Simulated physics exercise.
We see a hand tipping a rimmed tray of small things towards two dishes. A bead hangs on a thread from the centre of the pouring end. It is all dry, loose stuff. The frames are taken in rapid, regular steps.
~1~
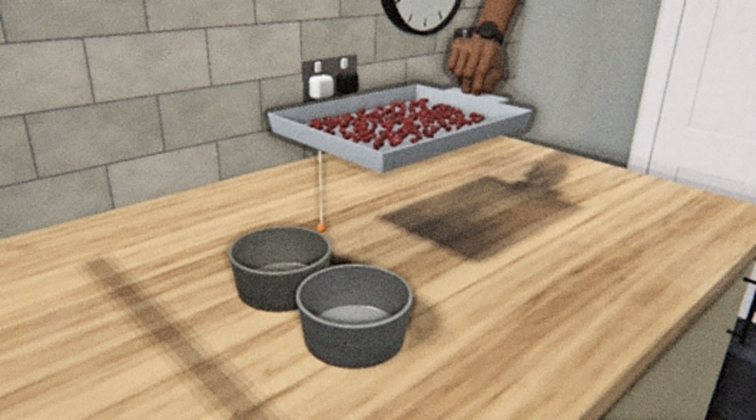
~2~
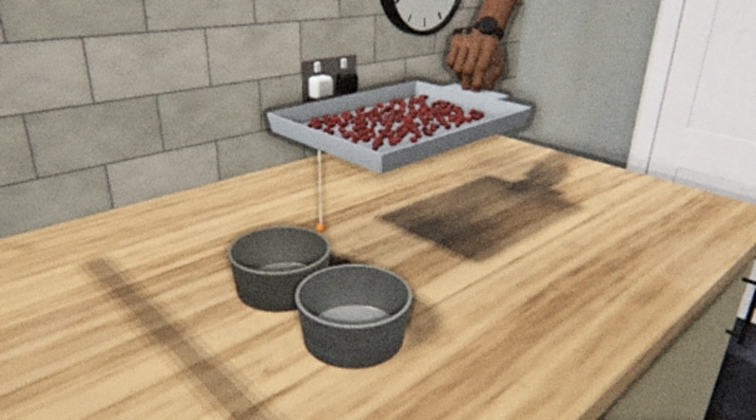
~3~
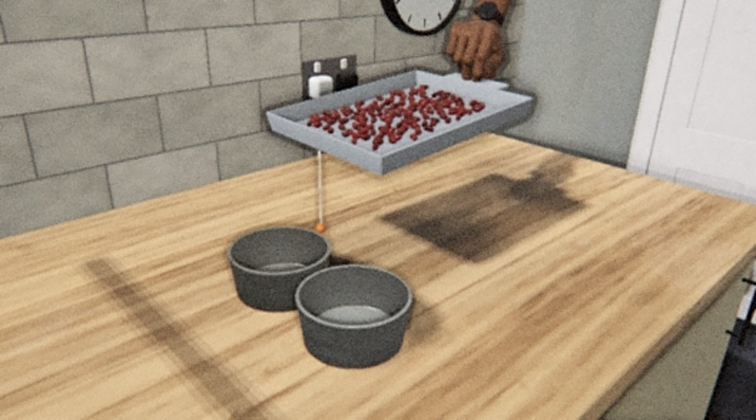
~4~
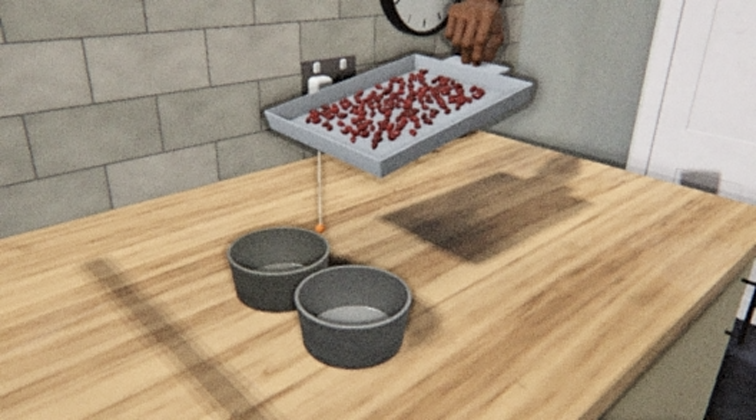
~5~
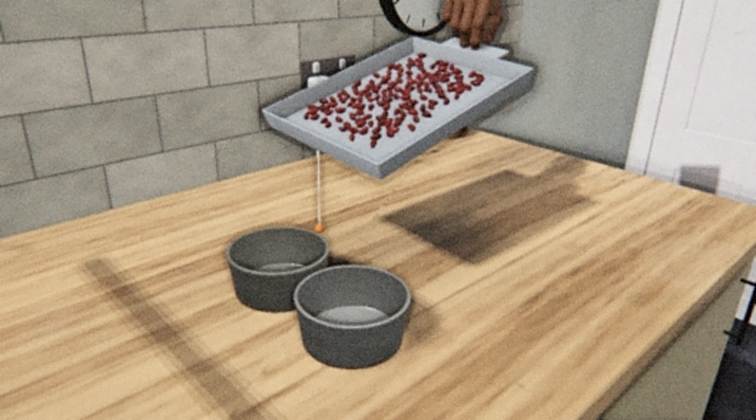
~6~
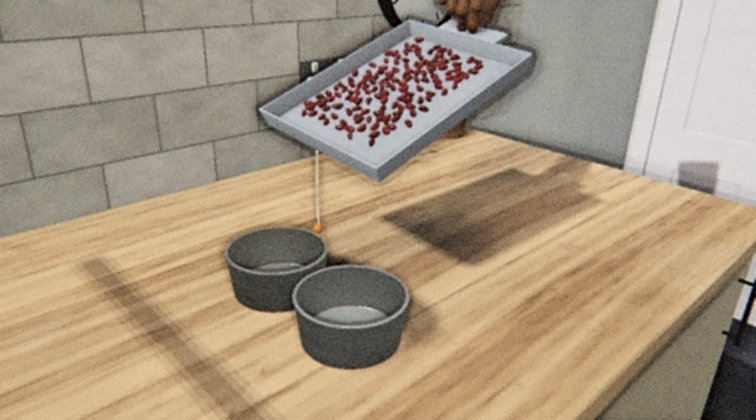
A dark-skinned hand wearing a black wristband grips the far end of a grey rimmed tray above a pale wooden worktop, seen from slightly above in a kitchen with grey brick-patterned tiles. Red kidney beans cover the tray, with two dark grey dishes below and an orange bead on a thread. The hand raises the far end, tilting the tray towards its near right corner, while the view stays almost still.
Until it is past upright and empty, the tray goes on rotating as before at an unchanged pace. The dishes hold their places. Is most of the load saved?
Watching it, the dishes hang on to most of it.
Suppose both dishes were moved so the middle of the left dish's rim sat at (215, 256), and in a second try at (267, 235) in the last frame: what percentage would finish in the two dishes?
Trial 1 about 20 %, trial 2 about 90 %.
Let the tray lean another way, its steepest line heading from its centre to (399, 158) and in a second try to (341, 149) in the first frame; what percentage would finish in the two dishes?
For the first it's near 30 %, for the second near 80 %.
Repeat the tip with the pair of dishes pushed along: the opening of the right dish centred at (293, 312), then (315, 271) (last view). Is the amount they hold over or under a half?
Well, a minority share the first time and a majority share the next.
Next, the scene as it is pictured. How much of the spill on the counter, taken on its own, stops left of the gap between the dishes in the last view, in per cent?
Estimate: About 50 per cent.
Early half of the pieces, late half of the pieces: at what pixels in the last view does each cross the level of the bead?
Around (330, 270), followed by around (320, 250).
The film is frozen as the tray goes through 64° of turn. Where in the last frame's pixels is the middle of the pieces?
Look close to (341, 140) in the last picture.
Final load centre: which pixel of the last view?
At about (324, 317), give or take.
Soon, tray tipped steeply; nearly all on the tray; a stray few in the air.
A while on, tray tipped past a quarter turn; about half on the tray; about a quarter in the right dish; a small part in the left dish; a small part outside both; a small part in the air.
Towards the end, tray tipped past a quarter turn; about half in the right dish; about a third in the left dish; a small part outside both.
Finally, tray tipped past a quarter turn; about half in the right dish; about a third in the left dish; a small part outside both.
